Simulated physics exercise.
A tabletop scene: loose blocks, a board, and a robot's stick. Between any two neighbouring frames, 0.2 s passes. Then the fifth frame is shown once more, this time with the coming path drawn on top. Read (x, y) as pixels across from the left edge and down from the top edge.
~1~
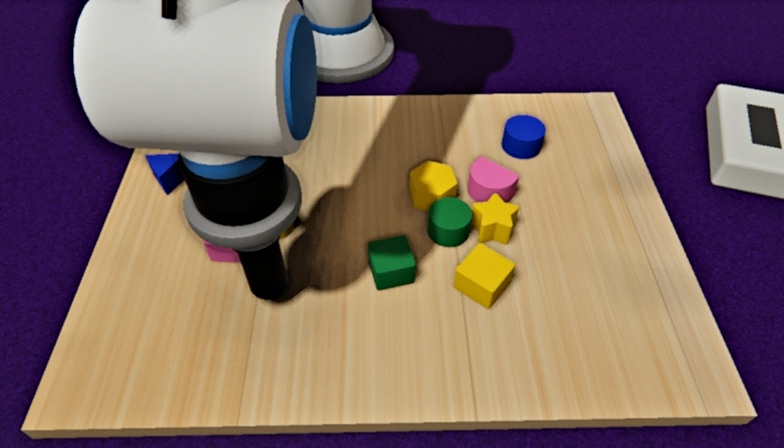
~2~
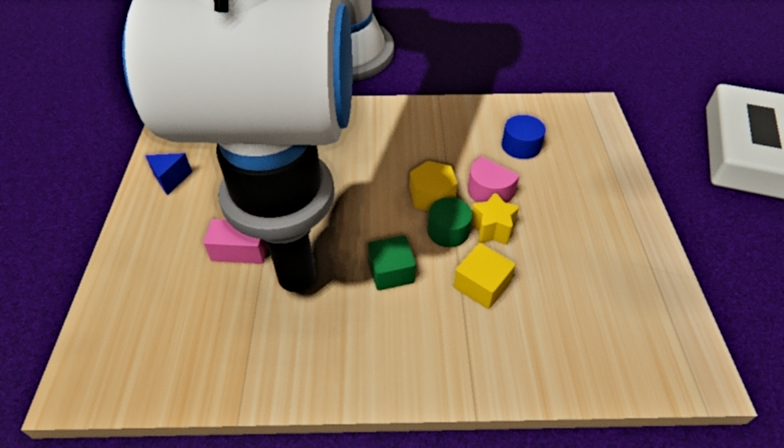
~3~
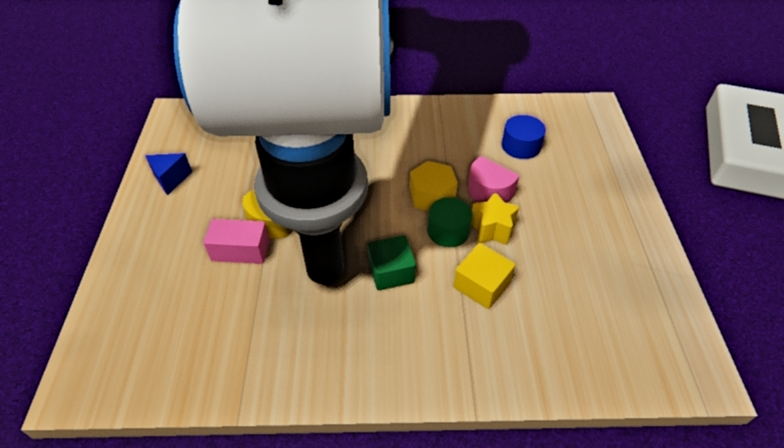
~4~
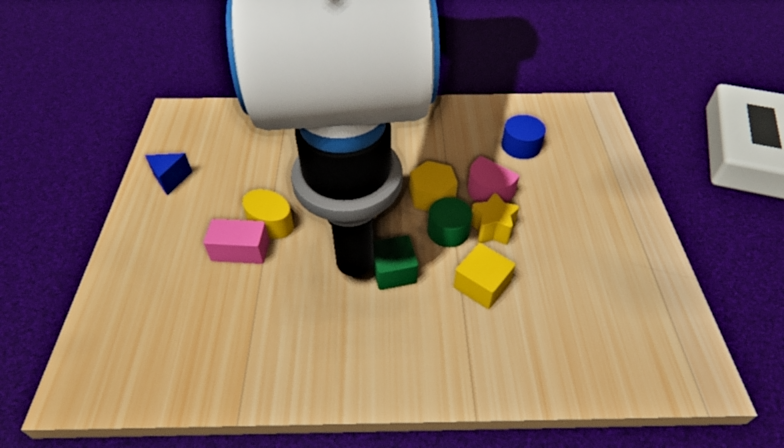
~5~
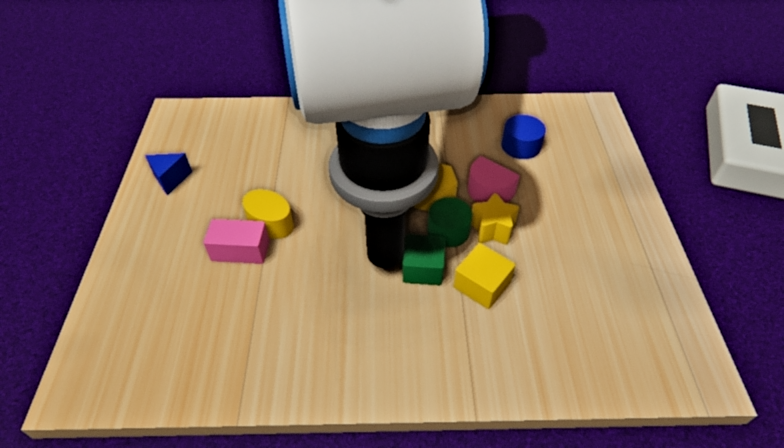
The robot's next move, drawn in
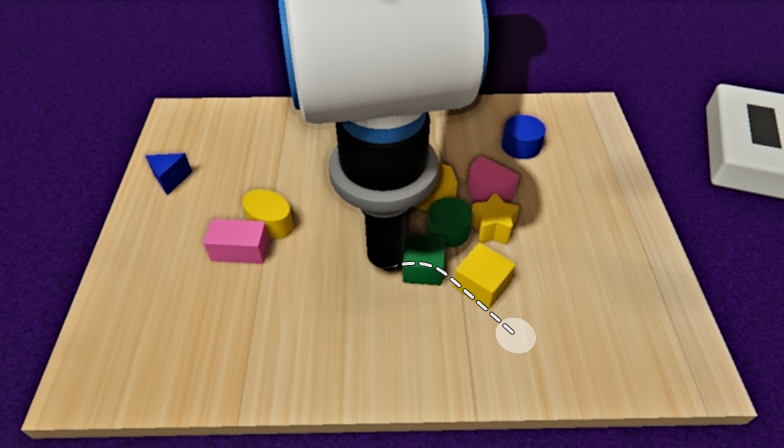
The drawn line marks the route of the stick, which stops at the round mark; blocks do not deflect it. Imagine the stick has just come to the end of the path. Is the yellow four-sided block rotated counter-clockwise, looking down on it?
Going by the path, yes.
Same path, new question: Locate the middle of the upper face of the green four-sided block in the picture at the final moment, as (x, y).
I'd place it at (561, 307), taking the centre of its top.
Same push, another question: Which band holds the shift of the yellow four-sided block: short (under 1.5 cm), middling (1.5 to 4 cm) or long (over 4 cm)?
Verdict: More than 4 cm.
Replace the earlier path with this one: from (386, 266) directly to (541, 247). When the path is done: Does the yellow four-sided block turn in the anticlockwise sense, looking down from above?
That would be a no.
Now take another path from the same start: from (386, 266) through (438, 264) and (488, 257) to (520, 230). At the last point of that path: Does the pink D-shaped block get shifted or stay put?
That block gets shifted.
The line goes from (386, 266) through (436, 268) and (475, 299) to (516, 335).
On the path given first. One third of the way, stick (437, 256); green four-sided block (478, 259), turned 25° clockwise; yellow four-sided block (519, 275).
Two thirds of the way, stick (477, 287); green four-sided block (520, 283); yellow four-sided block (564, 284), turned 35° anticlockwise.
At the end, stick (520, 324); green four-sided block (561, 307), turned 40° anticlockwise; green disc unmoved; yellow four-sided block (594, 285), turned 70° anticlockwise.
